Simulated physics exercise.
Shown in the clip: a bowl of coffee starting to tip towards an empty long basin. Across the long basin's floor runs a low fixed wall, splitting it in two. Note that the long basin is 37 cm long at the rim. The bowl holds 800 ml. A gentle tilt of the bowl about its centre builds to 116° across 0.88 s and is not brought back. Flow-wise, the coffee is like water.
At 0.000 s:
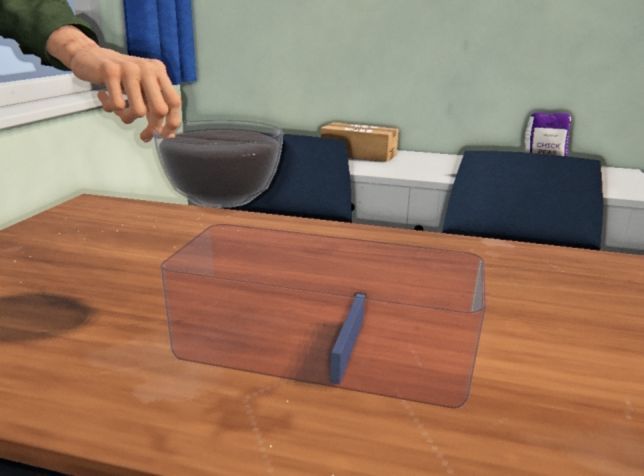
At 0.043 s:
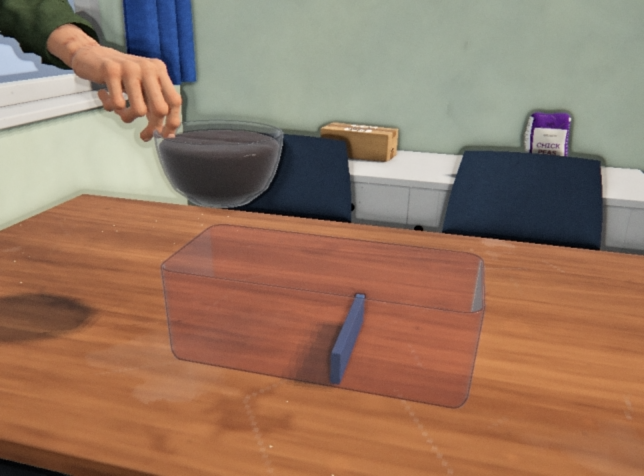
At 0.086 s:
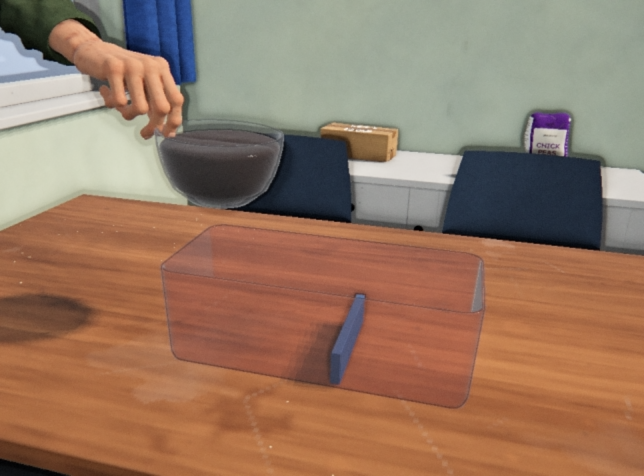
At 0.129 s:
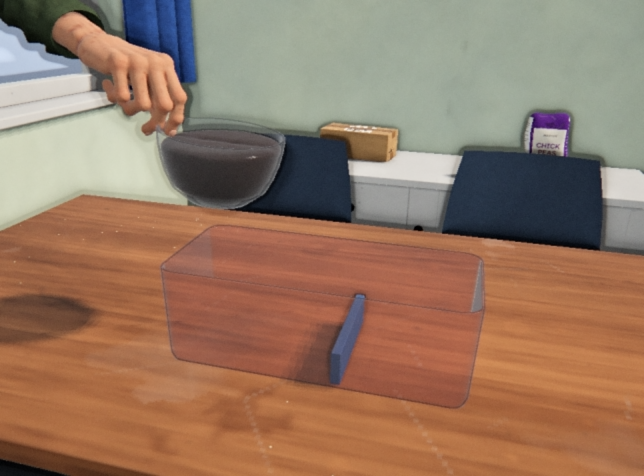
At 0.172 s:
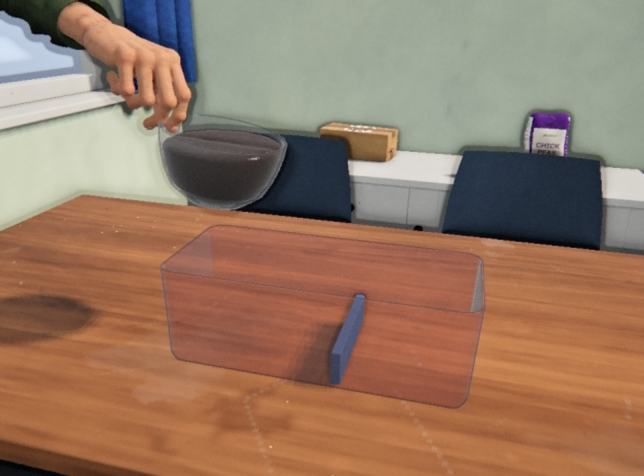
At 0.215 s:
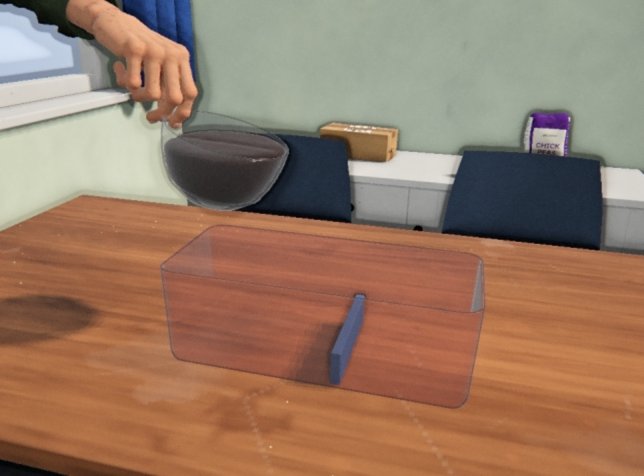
At first, a hand holds a clear bowl of dark coffee nearly level above a wooden table, to the upper left of an empty, clear reddish basin divided by a low blue wall. Then the hand gradually tilts the bowl slightly, its right rim dipping lower, while the basin stays still.
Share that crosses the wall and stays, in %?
12 %.
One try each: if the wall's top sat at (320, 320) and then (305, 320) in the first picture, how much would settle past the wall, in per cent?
Respectively close to 55 and 70 %.
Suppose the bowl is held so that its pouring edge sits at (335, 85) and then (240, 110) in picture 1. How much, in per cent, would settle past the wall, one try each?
80 then 10 %.
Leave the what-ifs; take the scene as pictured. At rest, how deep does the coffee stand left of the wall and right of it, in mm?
I'd say close to 22 mm on the left, close to 4 mm on the right.
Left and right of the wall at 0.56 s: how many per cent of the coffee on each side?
I'd say about 28 left and about 3 right.
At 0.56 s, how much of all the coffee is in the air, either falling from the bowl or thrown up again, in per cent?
Estimate: About 34 % of all of it.
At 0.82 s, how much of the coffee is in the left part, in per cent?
The left part holds close to 88 per cent.
After 0.56 s the tilt is 83° and 35 per cent is still to pour, 28 is left of the wall and 3 right of it.
After 0.82 s the tilt is 115° and 0 per cent is still to pour, 88 is left of the wall and 8 right of it.
After 1.09 s the tilt is 116° and 0 per cent is still to pour, 86 is left of the wall and 11 right of it.
After 1.38 s the tilt is 116° and 0 per cent is still to pour, 86 is left of the wall and 11 right of it.
In the end 86 per cent lies left of the wall, 12 right of it and 3 outside.
